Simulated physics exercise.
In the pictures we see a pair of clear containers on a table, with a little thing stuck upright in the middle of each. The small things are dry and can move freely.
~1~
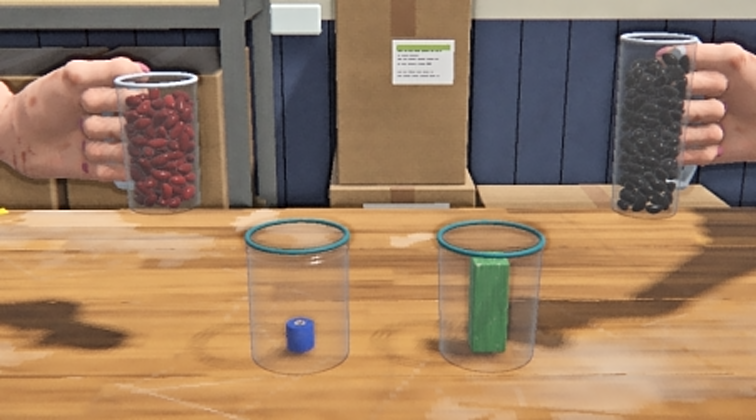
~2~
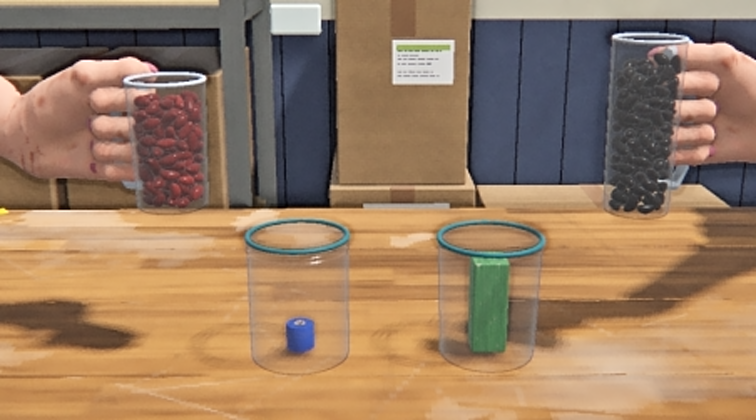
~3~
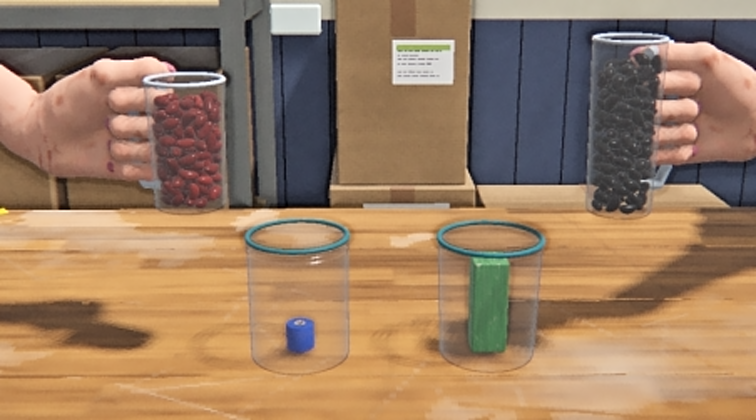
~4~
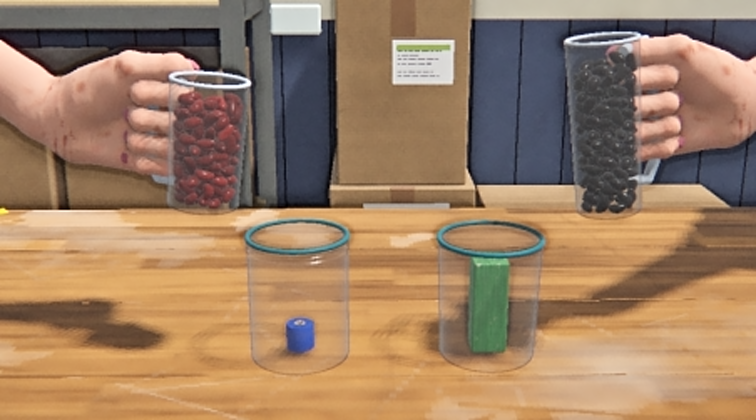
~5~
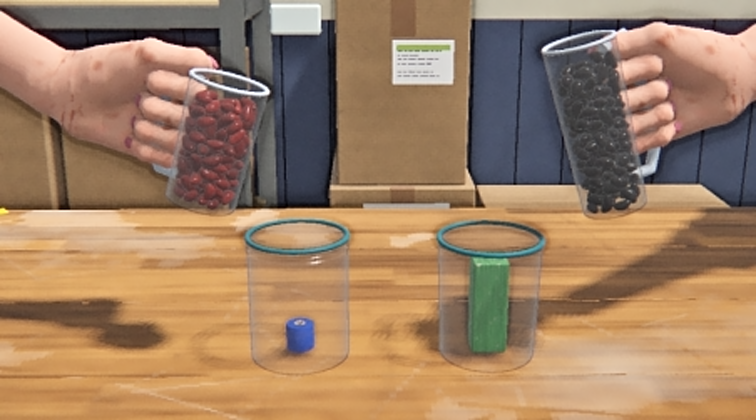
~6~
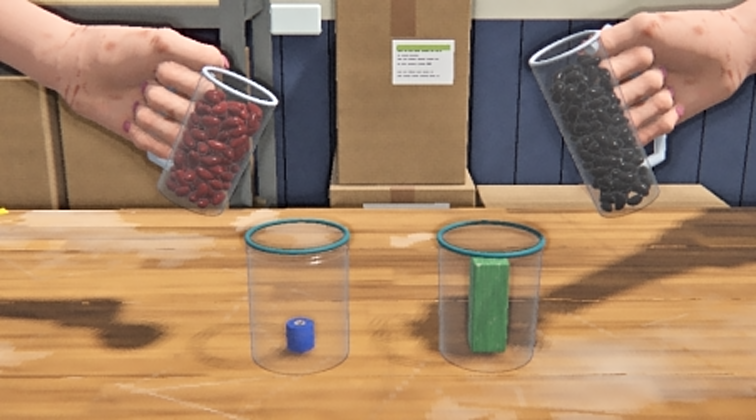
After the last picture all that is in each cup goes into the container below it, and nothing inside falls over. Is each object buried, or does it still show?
My prediction: Left object: I'd bet it gets tucked away underneath; right object: I'd bet it gets to poke through.
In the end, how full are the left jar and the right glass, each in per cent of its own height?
Around 45 on the left and around 65 on the right.
Then, 0.51 s past the last view, left jar empty, all of its cupful still in the cup; right glass empty, all of its cupful still in the cup.
Then, 1.05 s past the last view, left jar nearly empty, nearly all of its cupful still in the cup; right glass empty, all of its cupful still in the cup.
Then, 1.70 s past the last view, left jar a third full, none of its cupful still in the cup; right glass half full, none of its cupful still in the cup, one piece on the table.
Finally, left jar half full (surface near (299, 295)), nothing beside it; right glass two thirds full (surface near (489, 275)), one piece on the table; the left thing is covered; the right thing is still showing.
